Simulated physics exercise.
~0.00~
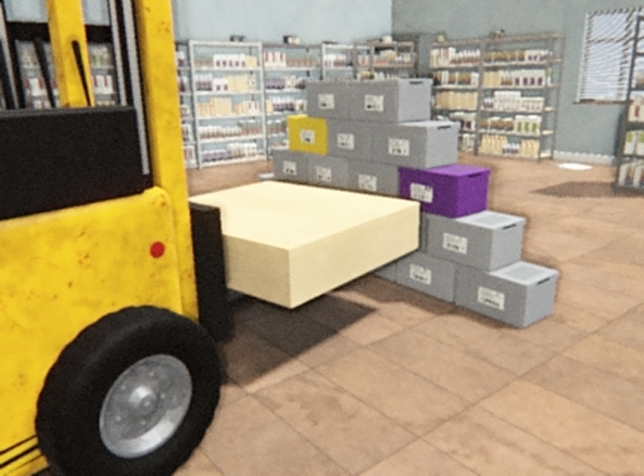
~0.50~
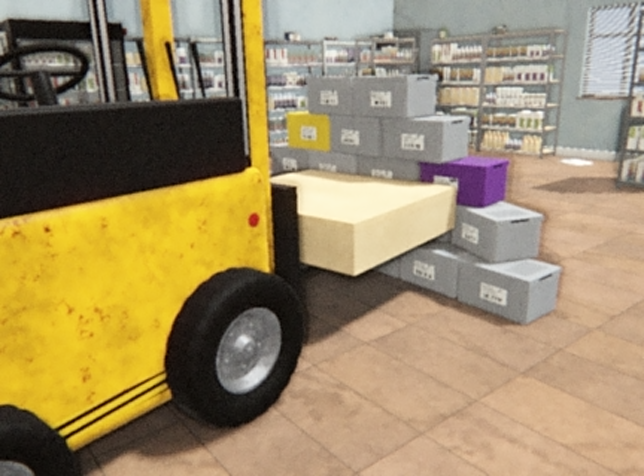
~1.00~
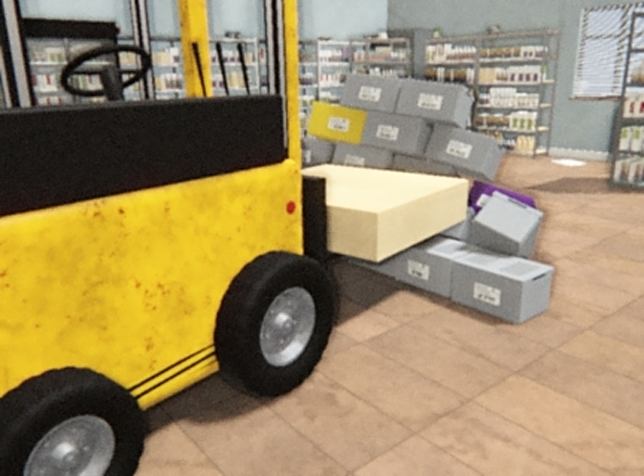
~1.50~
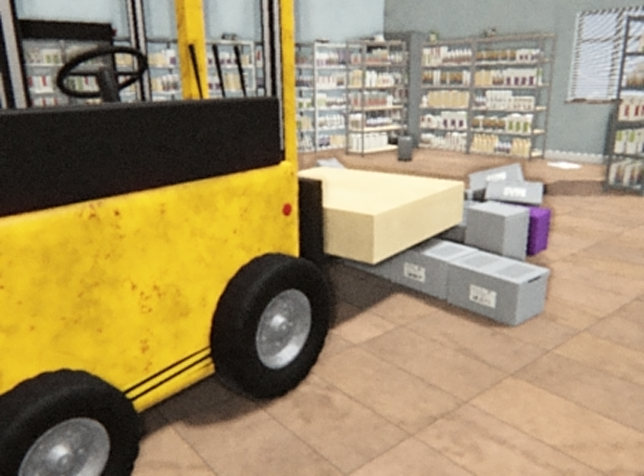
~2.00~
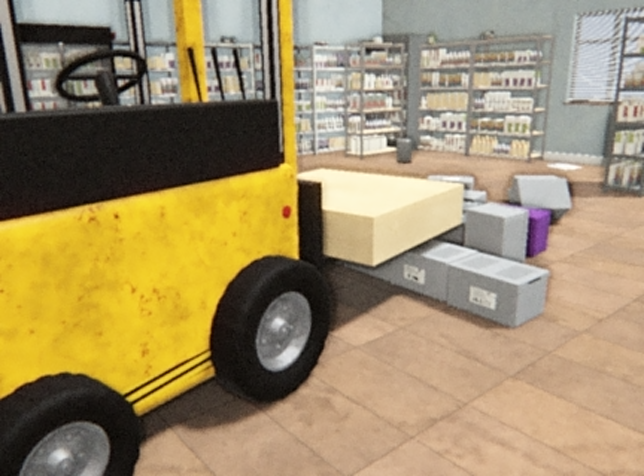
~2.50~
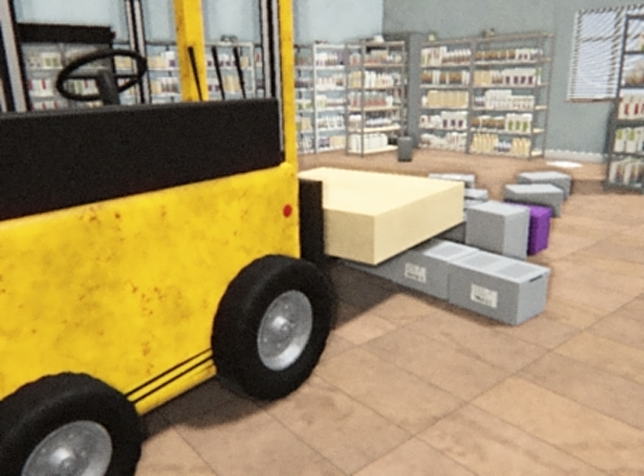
A yellow forklift carrying a pale block on its raised forks drove right into a stepped wall of grey bins, shoving the upper rows over until most tumbled down behind, leaving the purple one on its side and a few low bins still standing.
